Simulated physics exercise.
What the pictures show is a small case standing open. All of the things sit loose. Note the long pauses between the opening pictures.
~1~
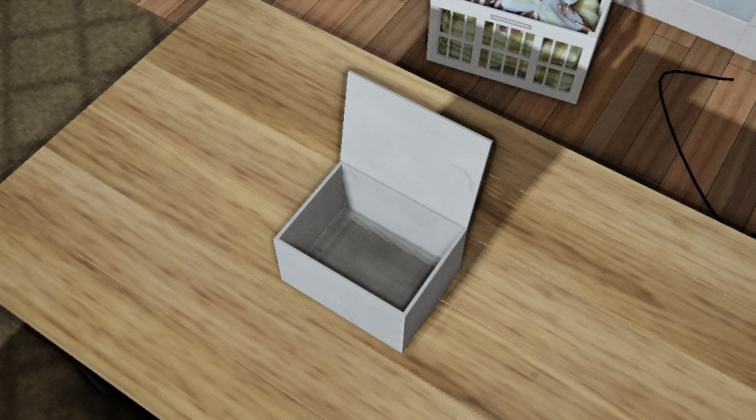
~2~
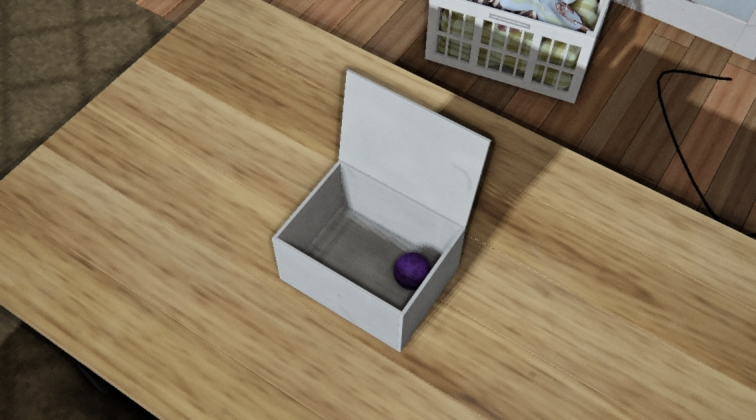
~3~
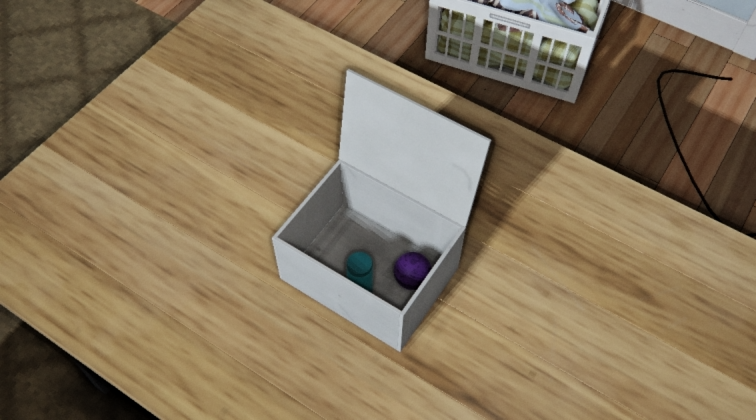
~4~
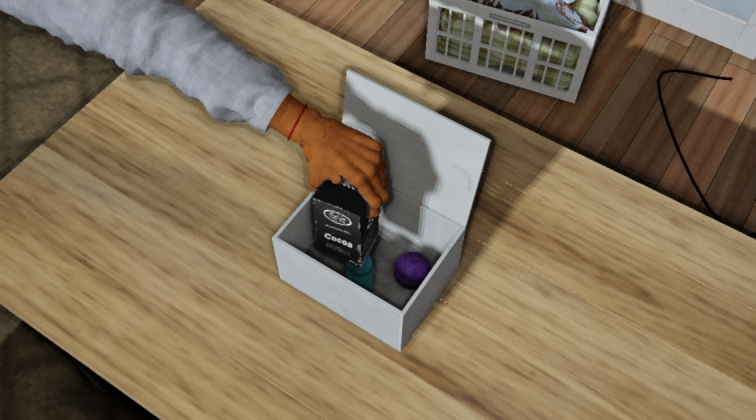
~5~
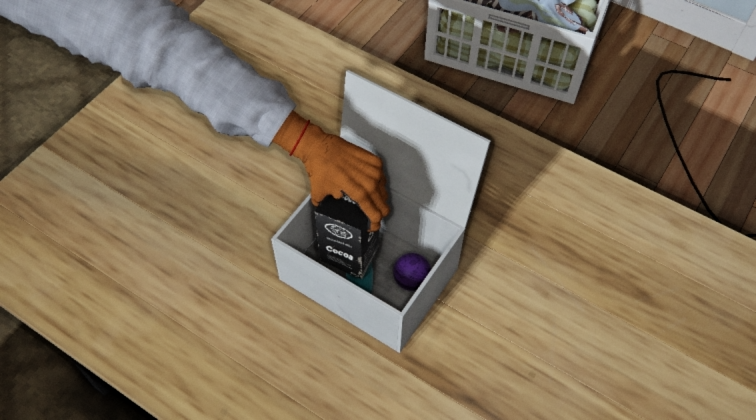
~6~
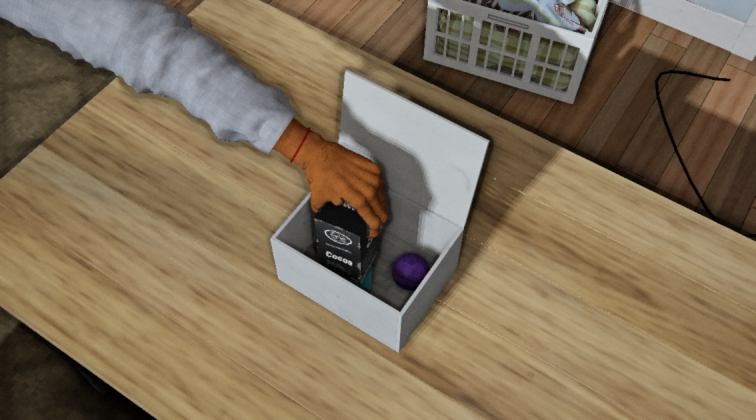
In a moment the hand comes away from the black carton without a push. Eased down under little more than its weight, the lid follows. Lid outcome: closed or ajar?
Ajar.
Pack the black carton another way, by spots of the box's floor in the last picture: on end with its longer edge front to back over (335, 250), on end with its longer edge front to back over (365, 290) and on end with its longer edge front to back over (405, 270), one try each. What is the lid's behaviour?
First, it stays ajar; second, it stays ajar; third, it closes.
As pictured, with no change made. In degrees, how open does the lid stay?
I'd say roughly 18 degrees above the rim.
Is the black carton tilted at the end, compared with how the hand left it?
Simply put, the black carton gets tilted.
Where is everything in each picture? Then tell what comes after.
The last thing is not in view yet, in the first frame.
The last thing is not in view yet, in the second frame.
The last thing is not in view yet; turquoise shaker (360, 276), in the third frame.
Still above its spot; black carton (348, 218), in the fourth frame.
Still above its spot; black carton (349, 231), in the fifth frame.
Put in, still held; black carton (348, 237), in the sixth frame.
Then, 1.40 s past the last view, lid 74° above the rim.
Then, 2.00 s past the last view, lid 30° above the rim; black carton rocked 35° from its first pose near (329, 247).
Then, 2.30 s past the last view, lid 18° above the rim; black carton rocked 45° from its first pose near (337, 242); turquoise shaker rocked 40° from its first pose; purple ball displaced a little.
Finally, lid 18° above the rim; down or leaning hard in the box, black carton and turquoise shaker; purple ball still in place. Final places as the last picture's camera would see them, black carton near (337, 242).
